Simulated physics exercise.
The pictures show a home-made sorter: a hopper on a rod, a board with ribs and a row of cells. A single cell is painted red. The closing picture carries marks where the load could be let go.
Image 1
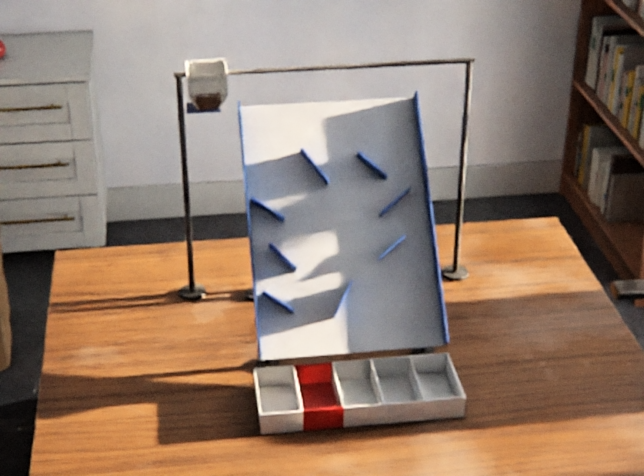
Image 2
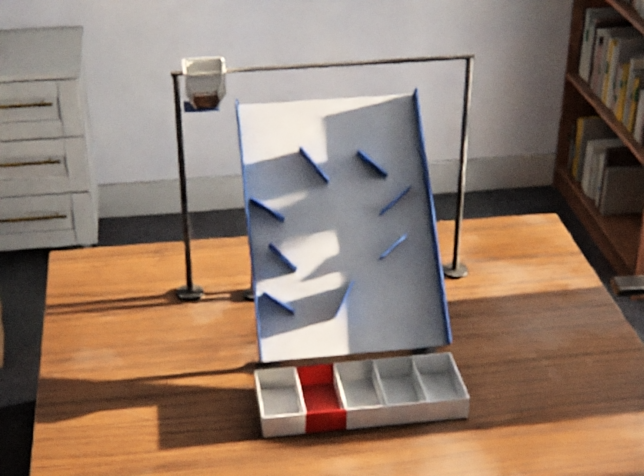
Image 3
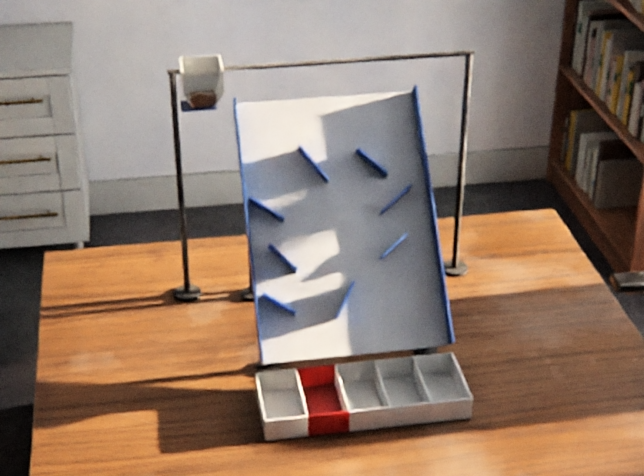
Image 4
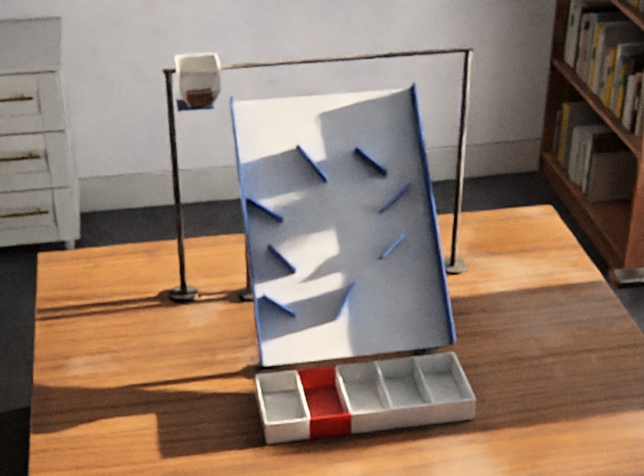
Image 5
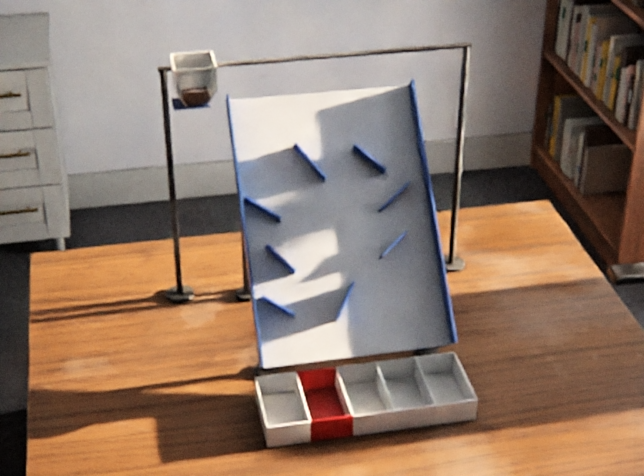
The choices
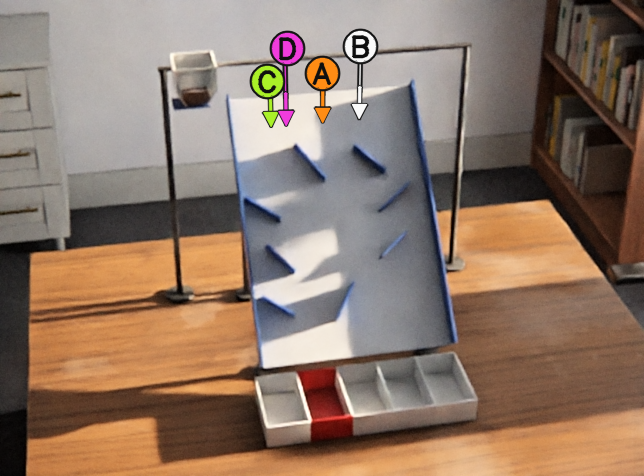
On a wooden table, a small hopper of dark bits hung from a rod beside a ribbed, blue-edged board above five cells, one red; nothing moved except the view, which shifted slightly.
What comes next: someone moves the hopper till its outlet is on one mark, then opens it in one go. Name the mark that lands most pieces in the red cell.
It is C.
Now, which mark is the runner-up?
D.
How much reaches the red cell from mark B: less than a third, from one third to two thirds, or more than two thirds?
Less than a third.
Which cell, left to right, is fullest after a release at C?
The second.
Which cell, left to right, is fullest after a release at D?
The second.
On the marked copy, mark A meets the board at (322, 116); mark B meets the board at (359, 113); mark C meets the board at (271, 121); mark D meets the board at (286, 120).
If A is chosen, a small share in the red cell, the bulk in other cells, a small share outside the box.
If B is chosen, close to a quarter in the red cell, the bulk in other cells.
If C is chosen, the bulk in the red cell, close to a quarter in other cells.
If D is chosen, close to two thirds in the red cell, close to a third in other cells.
